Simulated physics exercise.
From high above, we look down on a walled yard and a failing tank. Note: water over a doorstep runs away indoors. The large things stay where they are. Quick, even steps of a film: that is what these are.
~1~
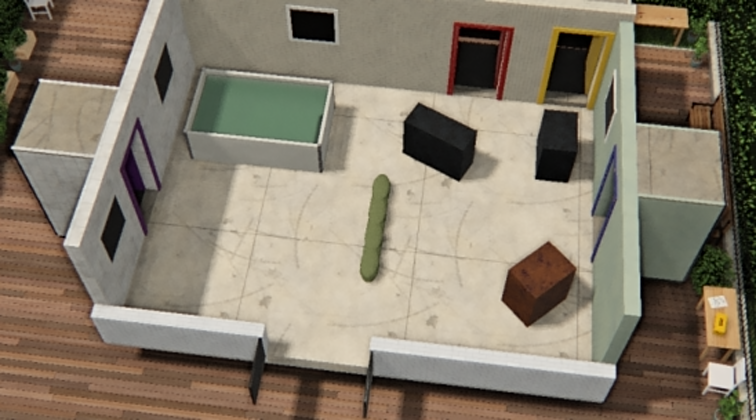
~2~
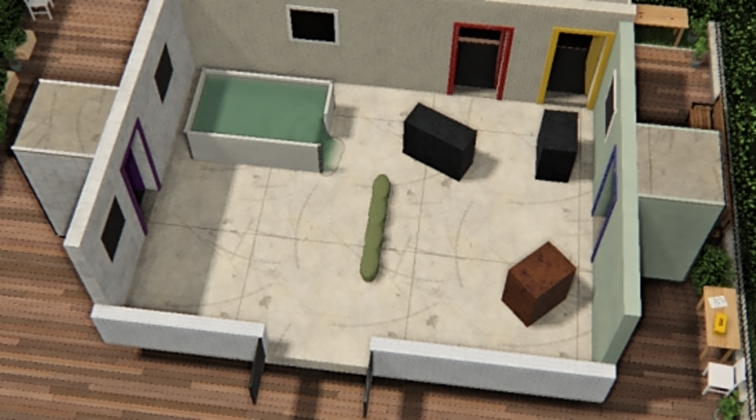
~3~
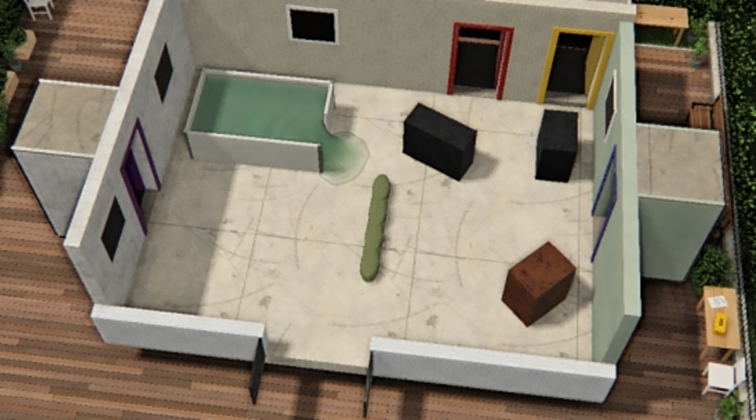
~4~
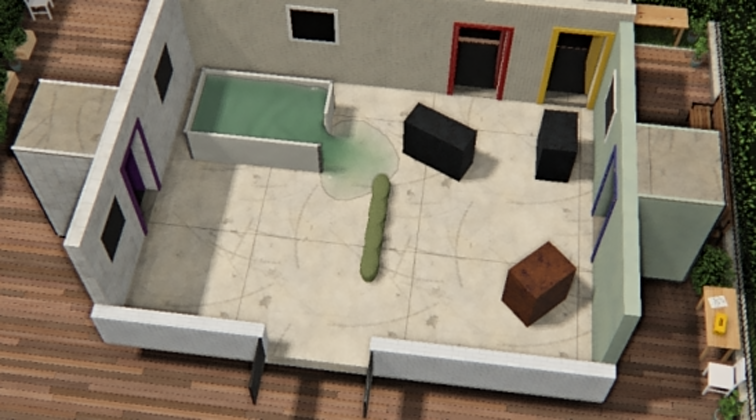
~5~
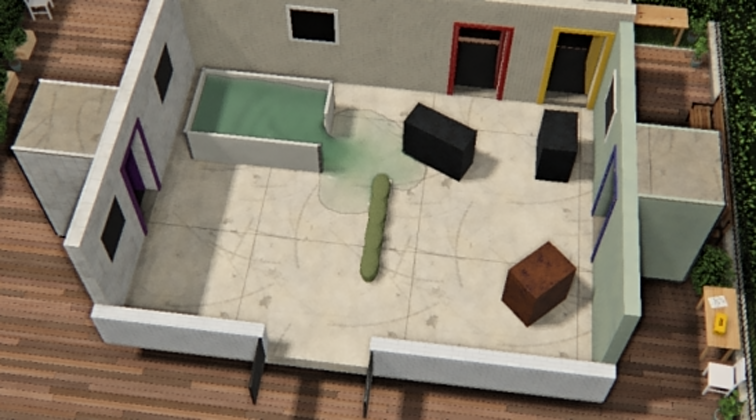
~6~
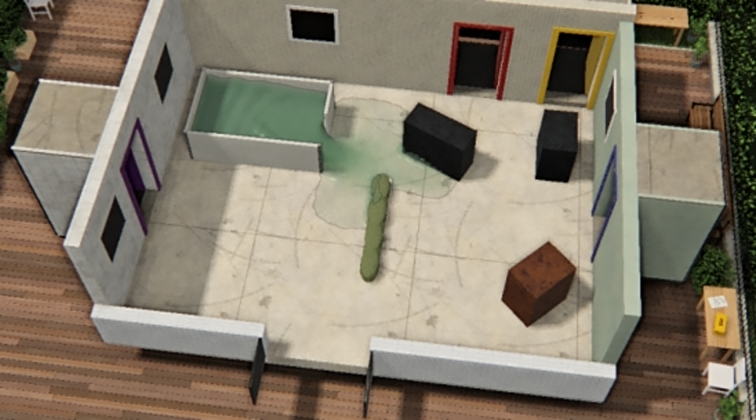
Walled yard seen from above, green water pouring from the tank's right side and spreading across the pale floor around a black block.
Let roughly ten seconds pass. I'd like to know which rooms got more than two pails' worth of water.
The yellow door is not overrun past two buckets; the blue door is overrun past two buckets; the purple door is not overrun past two buckets; the red door is overrun past two buckets.
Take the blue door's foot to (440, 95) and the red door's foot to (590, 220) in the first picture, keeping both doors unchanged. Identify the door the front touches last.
I say the door marked purple.
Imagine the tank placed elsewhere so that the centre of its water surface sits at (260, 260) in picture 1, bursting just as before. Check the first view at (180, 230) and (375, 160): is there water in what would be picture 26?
Parched, parched.
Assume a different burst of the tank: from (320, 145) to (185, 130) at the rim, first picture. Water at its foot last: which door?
Answer: The yellow-painted one.
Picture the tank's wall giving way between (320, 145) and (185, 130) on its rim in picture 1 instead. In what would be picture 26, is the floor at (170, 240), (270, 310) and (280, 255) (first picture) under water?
Going in your order, I'd say drenched, then drenched, then drenched.
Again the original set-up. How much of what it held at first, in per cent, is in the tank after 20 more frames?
That would be roughly 48 per cent.
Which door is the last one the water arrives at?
My answer: The purple-painted one.
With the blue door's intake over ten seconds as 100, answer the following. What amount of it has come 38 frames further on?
Around 90 percent.
A moment on, water covers 20 % of the floor; the yellow door not reached, the blue door not reached, the purple door not reached, the red door wet at the sill, nothing in.
Next, water covers 35 % of the floor; the yellow door wet at the sill, nothing in, the blue door under two buckets in, the purple door not reached, the red door under two buckets in.
Then, water covers 55 % of the floor; the yellow door wet at the sill, nothing in, the blue door over two buckets in, the purple door not reached, the red door over two buckets in.
Later, water covers 75 % of the floor; the yellow door wet at the sill, nothing in, the blue door over two buckets in, the purple door not reached, the red door over two buckets in.
In the end, water covers 90 % of the floor; the yellow door wet at the sill, nothing in, the blue door over two buckets in, the purple door wet at the sill, nothing in, the red door over two buckets in.
